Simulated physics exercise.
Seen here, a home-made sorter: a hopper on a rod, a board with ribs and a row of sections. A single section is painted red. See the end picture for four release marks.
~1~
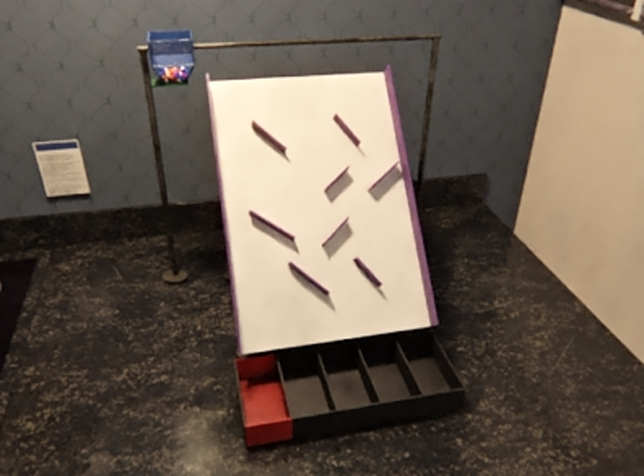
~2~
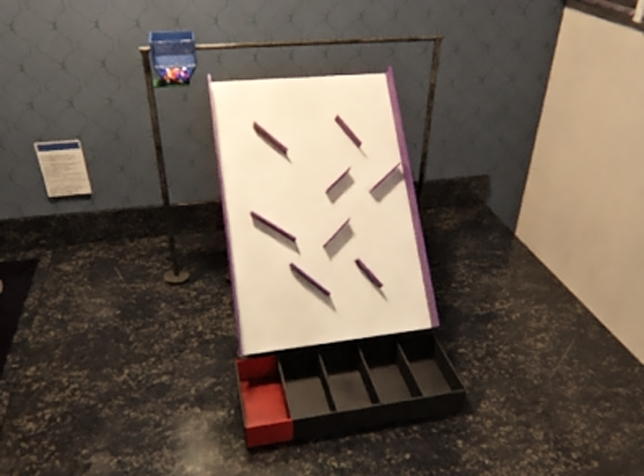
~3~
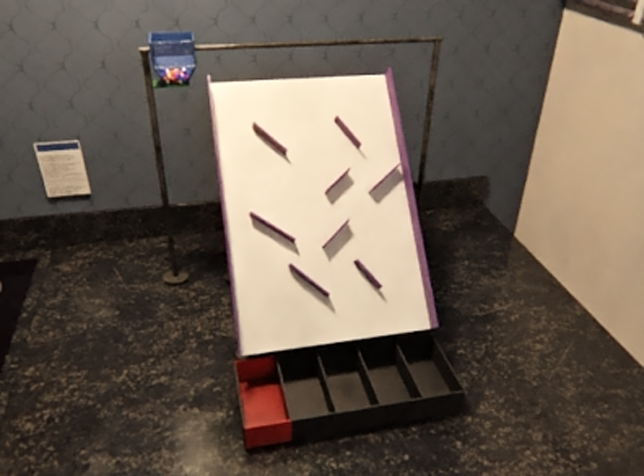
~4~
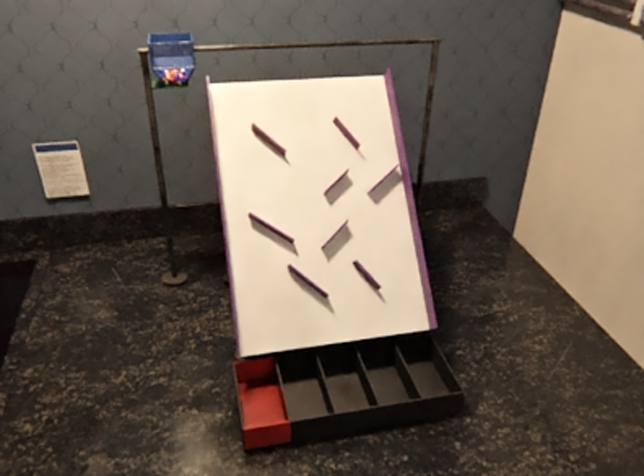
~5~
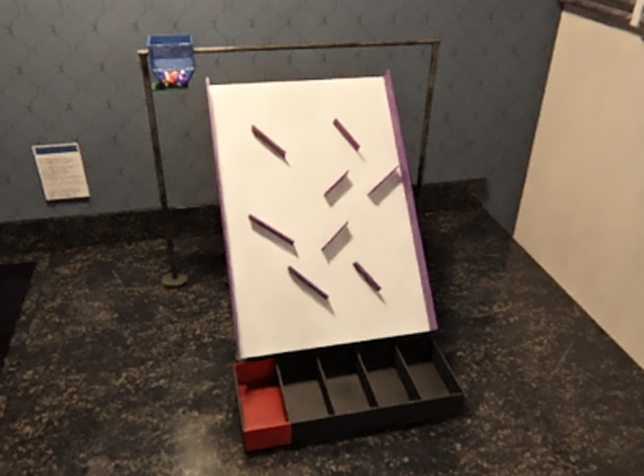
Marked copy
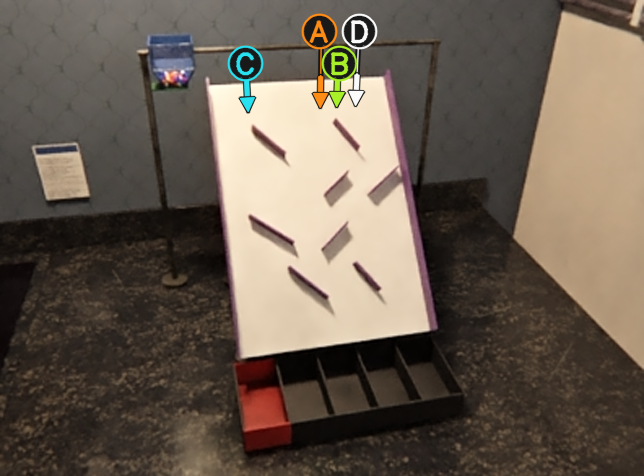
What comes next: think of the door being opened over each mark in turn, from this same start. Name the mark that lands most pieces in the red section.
C is best.
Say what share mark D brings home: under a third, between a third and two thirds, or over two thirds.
Mark D gives under a third.
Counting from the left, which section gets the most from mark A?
The fourth from the left.
On the marked copy, mark A meets the board at (320, 102); mark B meets the board at (336, 101); mark C meets the board at (247, 106); mark D meets the board at (355, 100).
If A is chosen, just a few in the red section, the larger part in other sections, about a tenth outside the box.
If B is chosen, not one piece in the red section, the larger part in other sections, roughly a quarter outside the box.
If C is chosen, roughly a third in the red section, roughly half in other sections, roughly a quarter outside the box.
If D is chosen, not one piece in the red section, the larger part in other sections, roughly a quarter outside the box.
